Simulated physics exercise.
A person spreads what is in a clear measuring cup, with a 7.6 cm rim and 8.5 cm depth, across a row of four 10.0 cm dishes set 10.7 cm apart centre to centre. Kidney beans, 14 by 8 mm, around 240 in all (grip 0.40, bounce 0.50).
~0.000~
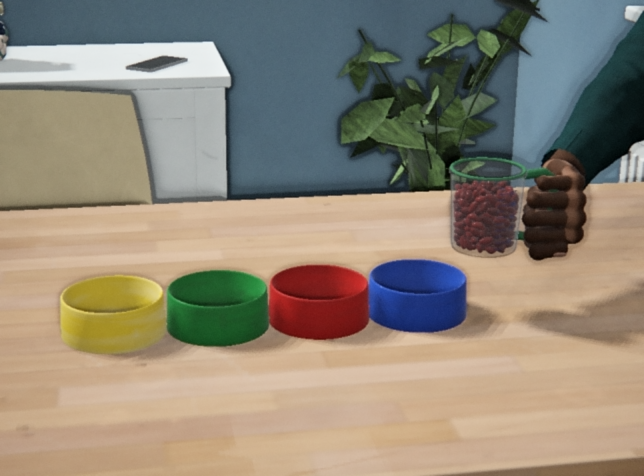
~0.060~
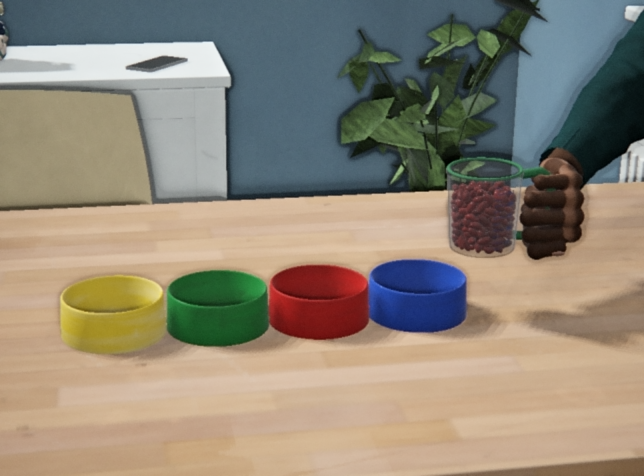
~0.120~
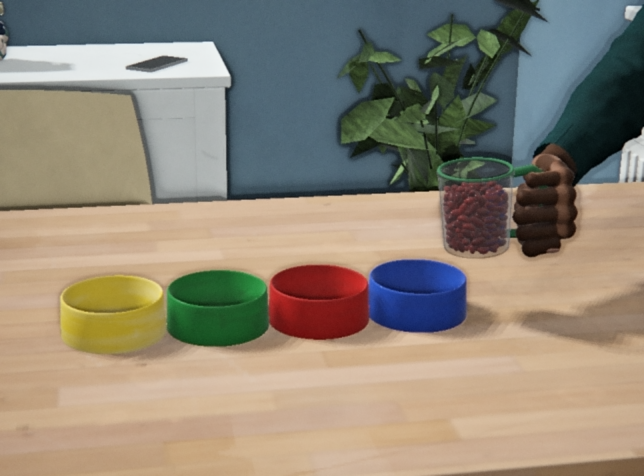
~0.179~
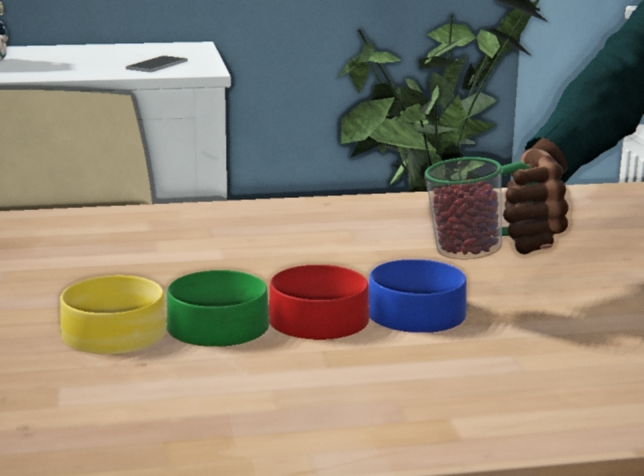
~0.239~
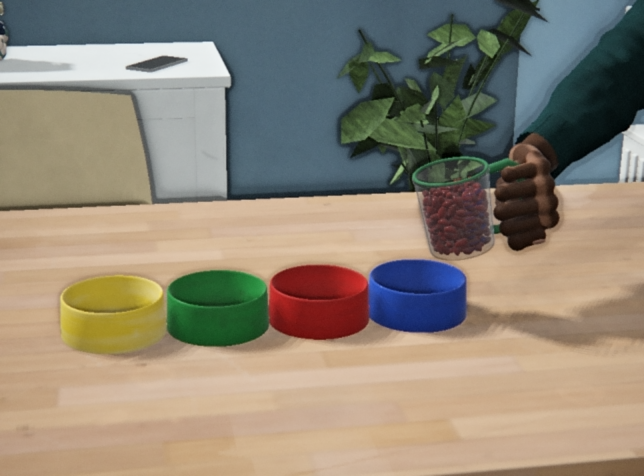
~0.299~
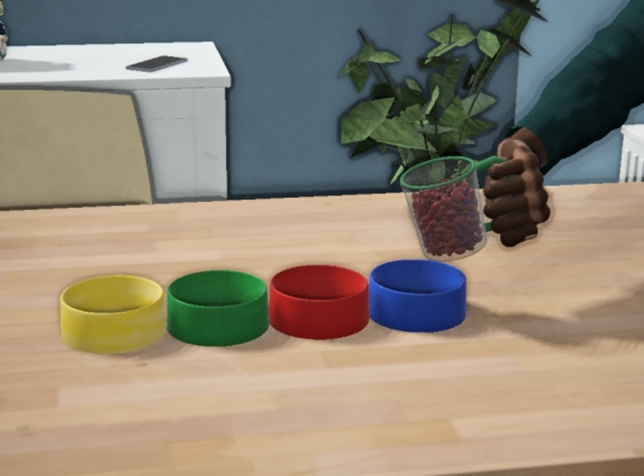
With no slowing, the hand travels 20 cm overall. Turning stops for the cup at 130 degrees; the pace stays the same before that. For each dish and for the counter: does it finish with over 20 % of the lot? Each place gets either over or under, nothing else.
Here is the list: Red under, blue under, green over, yellow under, counter under.
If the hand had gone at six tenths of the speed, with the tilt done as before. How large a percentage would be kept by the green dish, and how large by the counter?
In that case: Green 70, and counter 20.
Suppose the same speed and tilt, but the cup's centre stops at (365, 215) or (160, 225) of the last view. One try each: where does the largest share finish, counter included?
Top receivers, in order: Red and yellow.
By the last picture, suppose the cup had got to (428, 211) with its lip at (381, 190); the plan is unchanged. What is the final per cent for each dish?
You'd end up with red at 10, blue at 0, green at 80 and yellow at 0.
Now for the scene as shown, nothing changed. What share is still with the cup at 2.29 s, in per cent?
Estimate: Around 0 % of the load.
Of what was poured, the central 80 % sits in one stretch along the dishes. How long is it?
8 centimetres.
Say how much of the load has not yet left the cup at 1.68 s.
My estimate is about 80 per cent.
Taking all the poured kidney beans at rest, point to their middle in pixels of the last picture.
My guess is close to (232, 309).
Then, at 1.13 s, tilt 69 degrees; cup holds 100 %.
Then, at 1.68 s, tilt 104 degrees; cup holds 80 %, green 20 %.
After 2.29 s, tilt 130 degrees; cup holds 0 %, red 10 %, green 80 %.
In the end, at 3.0 s, red 10 %, blue 0 %, green 80 %, yellow 0 %, counter 10 %.
